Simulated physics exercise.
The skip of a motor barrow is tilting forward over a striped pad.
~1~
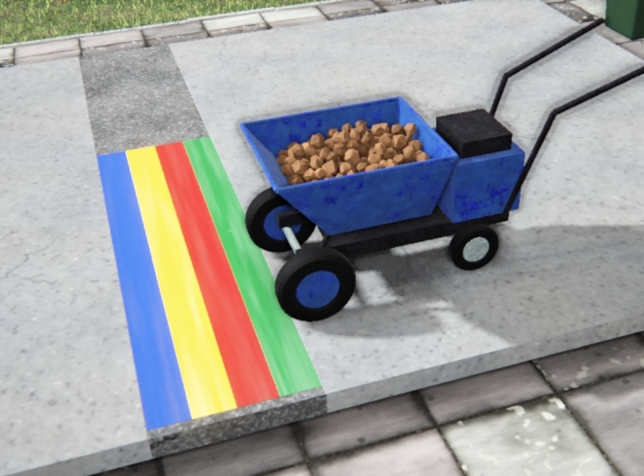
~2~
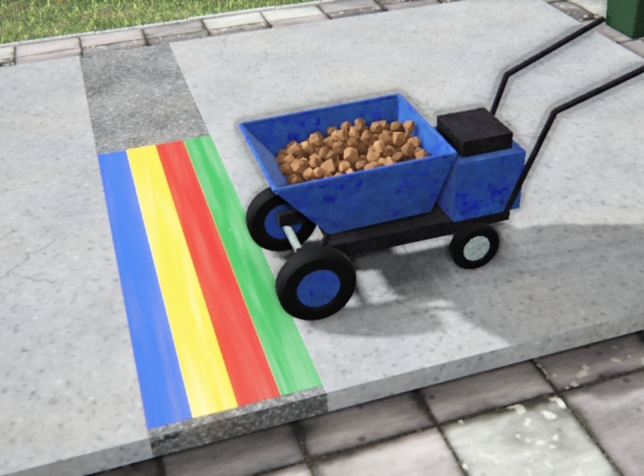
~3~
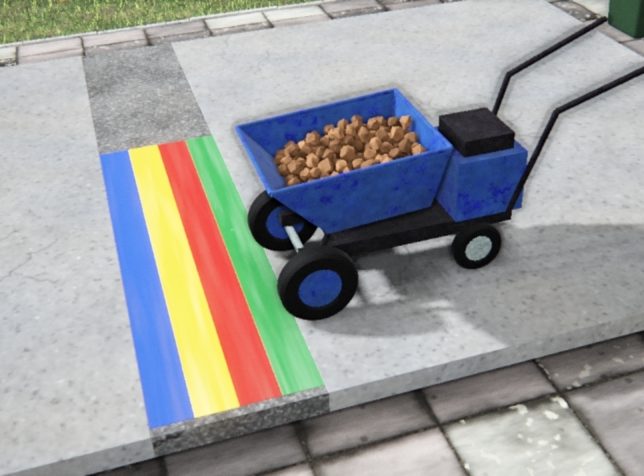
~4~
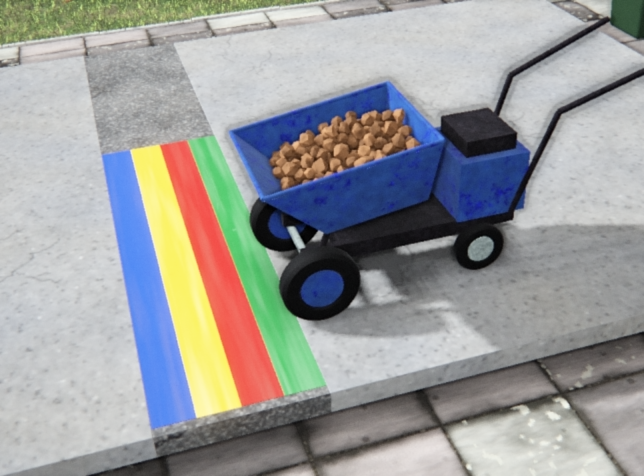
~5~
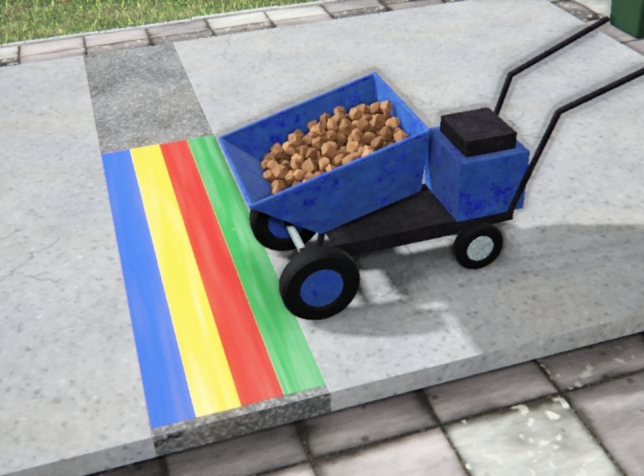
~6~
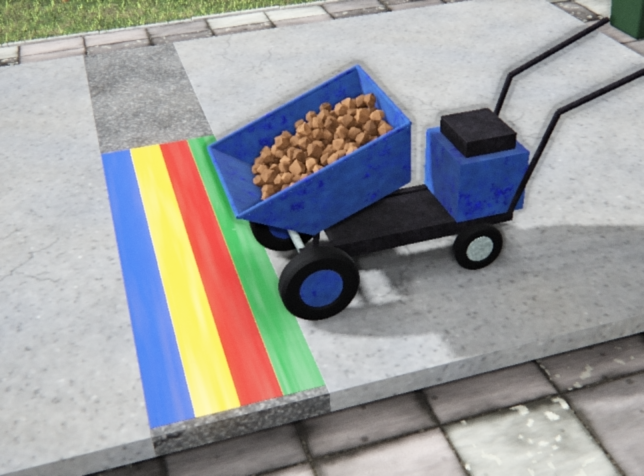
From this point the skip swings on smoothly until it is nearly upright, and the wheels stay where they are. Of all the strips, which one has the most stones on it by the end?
Most stones end on the blue strip.
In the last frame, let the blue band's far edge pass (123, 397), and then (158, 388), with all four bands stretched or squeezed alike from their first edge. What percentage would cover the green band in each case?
Respectively 0 and 0 percent.
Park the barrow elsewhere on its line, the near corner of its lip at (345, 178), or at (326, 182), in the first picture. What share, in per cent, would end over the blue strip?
Okay, so the first one ends at 20 % and the second at 20 %.
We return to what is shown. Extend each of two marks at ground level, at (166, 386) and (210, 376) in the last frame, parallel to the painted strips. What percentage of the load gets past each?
About 50 and 80 per cent.
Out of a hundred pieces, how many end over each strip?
I'd put the green strip near 0, the red strip near 0, the yellow strip near 20 and the blue strip near 30.
Just after the last frame, skip tipped steeply; every one in the skip.
A moment on, skip tipped right over; the larger part in the skip; just a few over the yellow strip; about a tenth over the blue strip; just a few falling; just a few off the paint.
Further on, skip tipped right over; roughly a quarter in the skip; just a few over the red strip; about a tenth over the yellow strip; roughly a third over the blue strip; roughly a third off the paint.
When it is over, skip tipped right over; about a tenth in the skip; not one over the green strip; just a few over the red strip; roughly a quarter over the yellow strip; roughly a third over the blue strip; roughly a third off the paint.
